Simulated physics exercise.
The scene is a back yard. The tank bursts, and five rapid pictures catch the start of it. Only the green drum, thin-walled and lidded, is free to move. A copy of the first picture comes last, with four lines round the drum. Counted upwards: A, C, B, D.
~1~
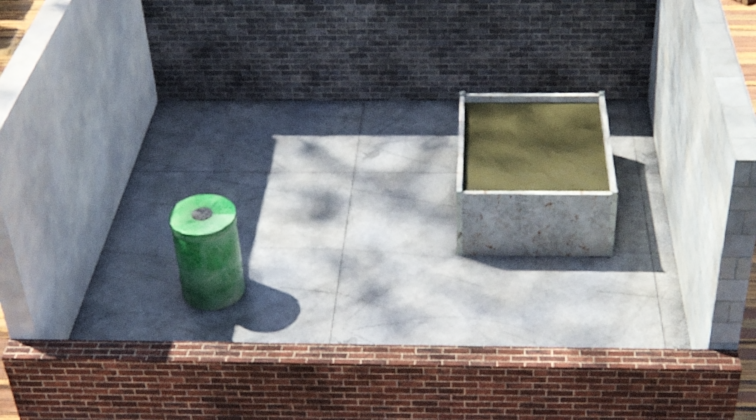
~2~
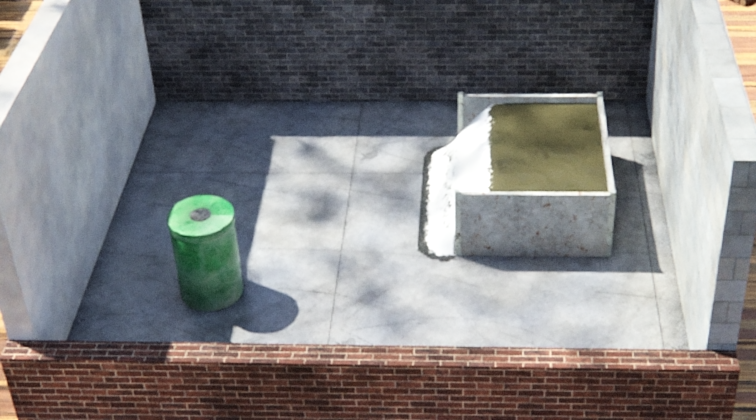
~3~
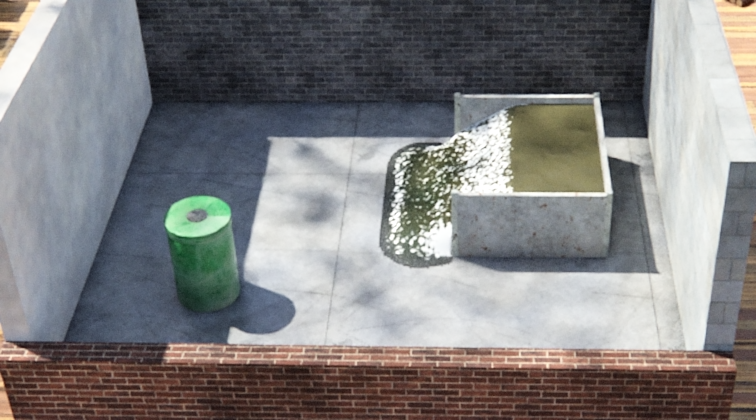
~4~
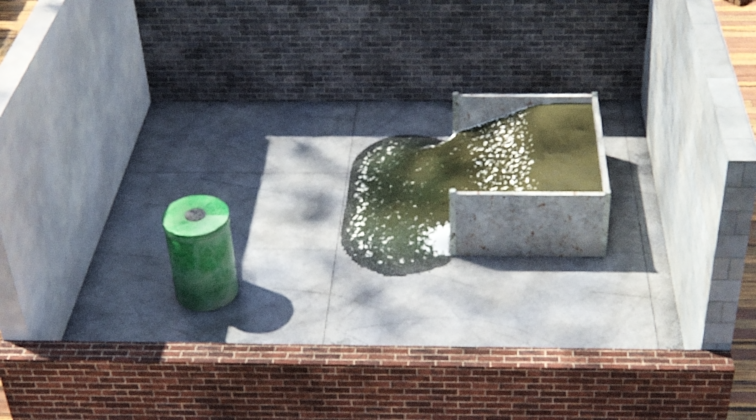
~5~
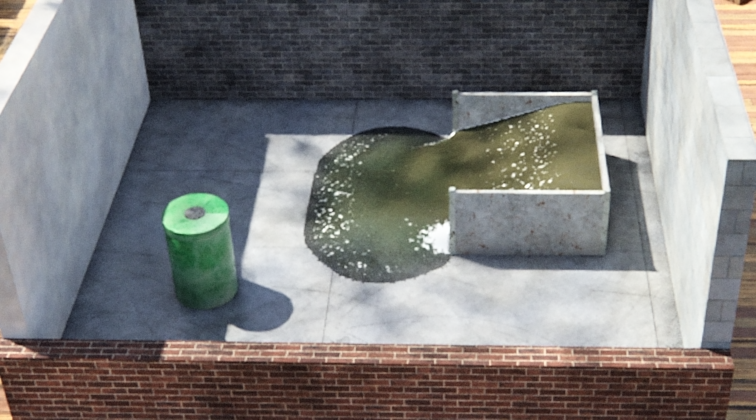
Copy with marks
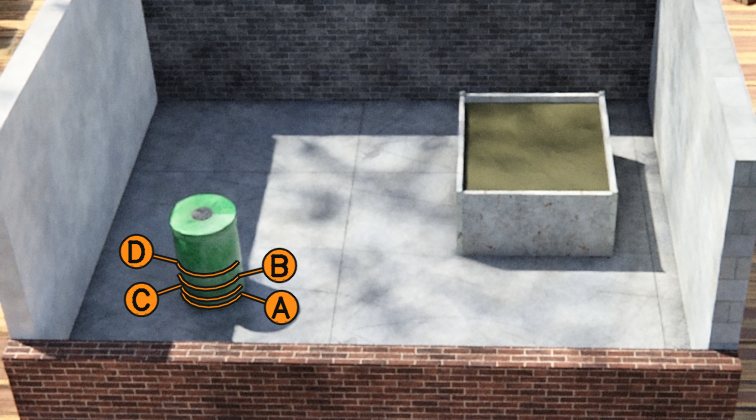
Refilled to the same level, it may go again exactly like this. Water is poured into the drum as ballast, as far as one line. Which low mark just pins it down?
Mark B just does it.
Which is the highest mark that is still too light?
It is C.
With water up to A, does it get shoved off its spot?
Yes.
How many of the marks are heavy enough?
Two.
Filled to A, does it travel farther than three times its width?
Yes, it does.
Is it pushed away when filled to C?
Yes.
On the marked copy, A at (208, 307); B at (205, 289); C at (207, 299); D at (203, 275); from the bottom up A, C, B, D.
If A is chosen, it is pushed about 4 times its own width away.
If B is chosen, it does not move.
If C is chosen, it is pushed about half its own width away.
If D is chosen, it does not move.
